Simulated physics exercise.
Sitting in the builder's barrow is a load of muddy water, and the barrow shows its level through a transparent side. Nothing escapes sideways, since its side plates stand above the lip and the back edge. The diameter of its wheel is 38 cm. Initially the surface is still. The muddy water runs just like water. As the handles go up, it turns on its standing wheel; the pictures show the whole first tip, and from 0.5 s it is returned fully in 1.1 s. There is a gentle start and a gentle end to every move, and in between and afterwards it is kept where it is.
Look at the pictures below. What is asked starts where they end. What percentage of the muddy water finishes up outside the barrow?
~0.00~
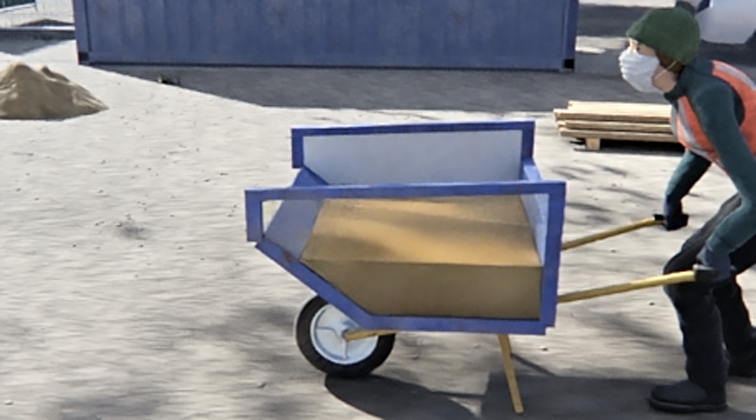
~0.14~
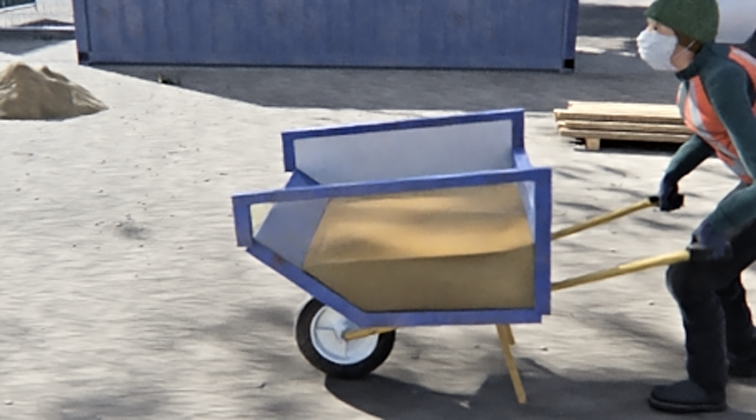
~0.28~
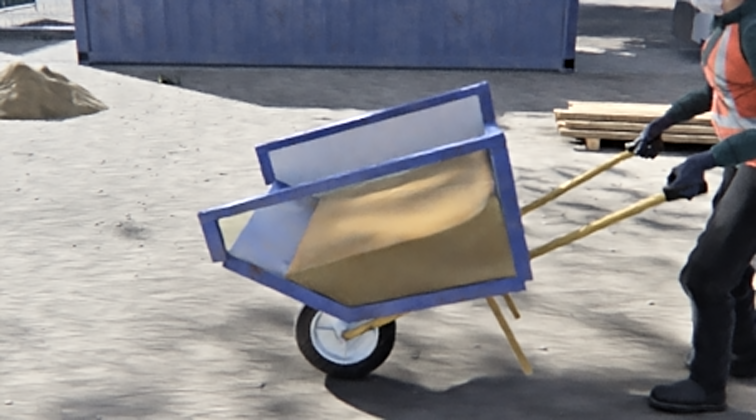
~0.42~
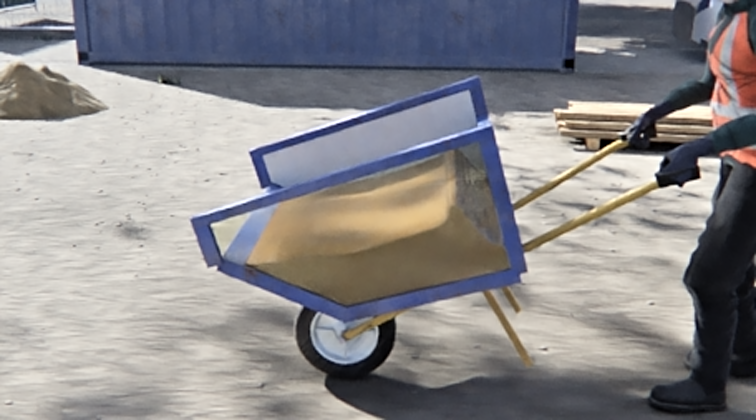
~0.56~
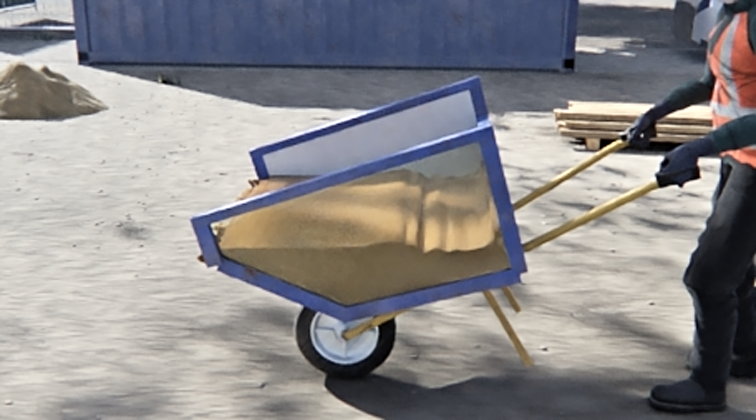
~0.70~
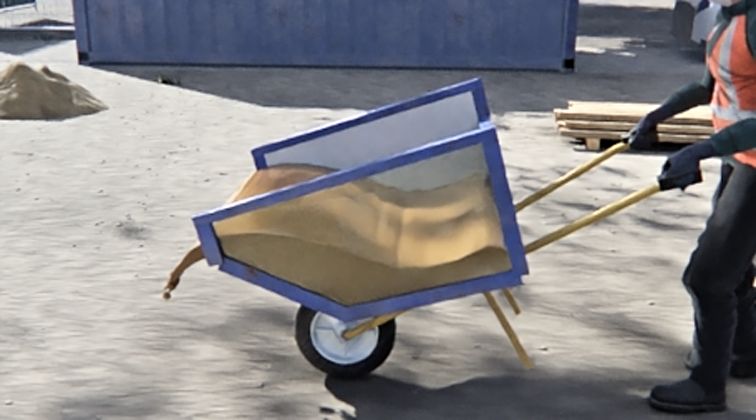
About 42 per cent.
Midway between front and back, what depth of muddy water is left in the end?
Close to 12 cm once things settle.
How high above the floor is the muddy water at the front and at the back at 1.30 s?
Front reads 16 centimetres, back reads 0 centimetres.
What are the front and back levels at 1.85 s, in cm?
Front: 4 cm; back: 26 cm.
Then, 1.30 s in, the barrow is at 2° forwards, the surface stands 16 cm on the front, 1 cm on the back; the loss stands at 35 per cent, over the front.
Then, 1.85 s in, the surface stands 4 cm on the front, 27 cm on the back; the loss stands at 35 per cent, over the front.
Then, 2.40 s in, the surface stands 12 cm on the front, 9 cm on the back; the loss stands at 39 per cent, over the front.
Then, 4.49 s in, the loss stands at 42 per cent, over the front, 41 of 98 litres.
